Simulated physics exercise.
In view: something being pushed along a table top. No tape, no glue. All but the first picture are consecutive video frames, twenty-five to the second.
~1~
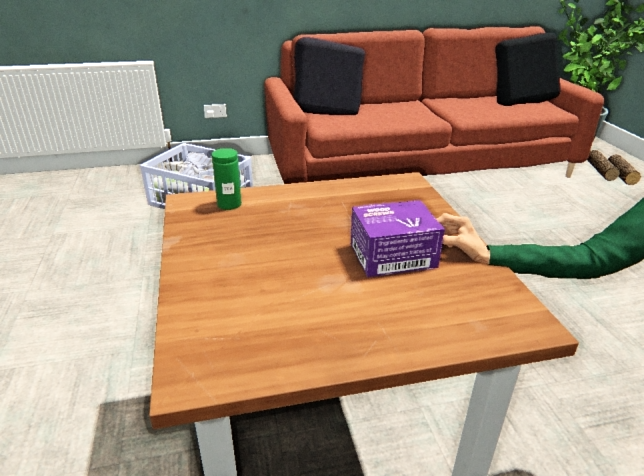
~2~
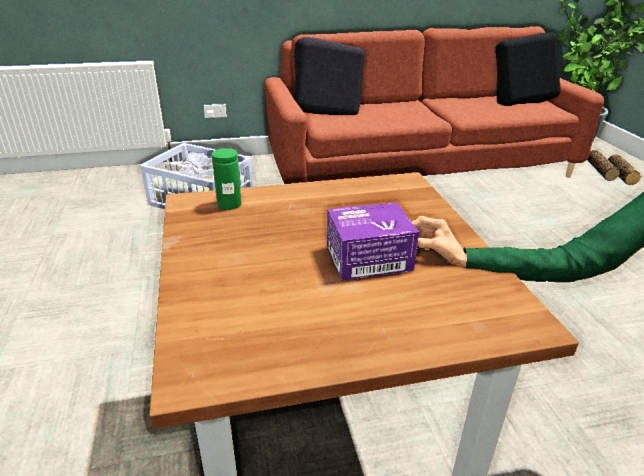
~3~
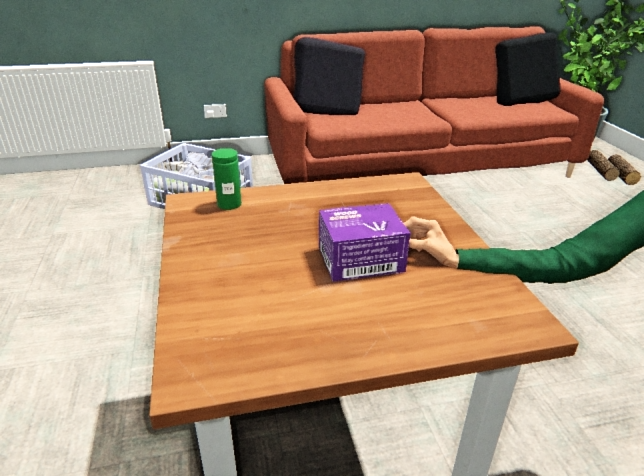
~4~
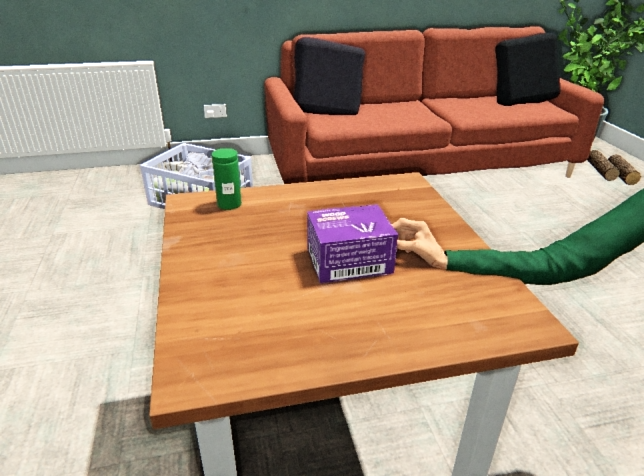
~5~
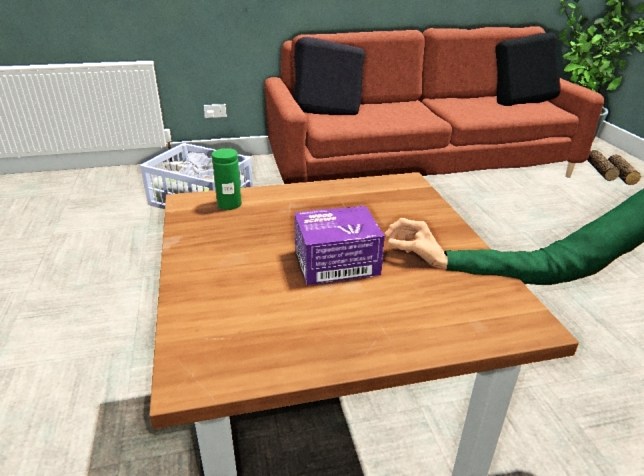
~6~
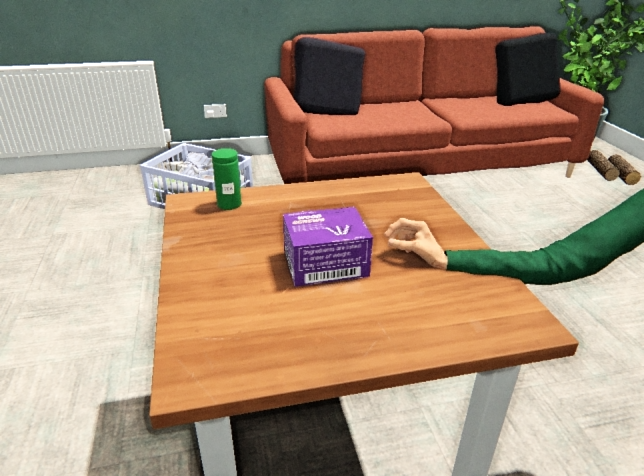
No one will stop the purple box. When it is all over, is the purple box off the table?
The purple box is still on the table.
Then, 0.10 s on from there, purple box shifted about its own width near (305, 247).
Then, 0.20 s on from there, purple box shifted about its own width near (293, 249).
In the end, moved from the start, purple box. At the end, from the last picture's camera, purple box near (292, 249).
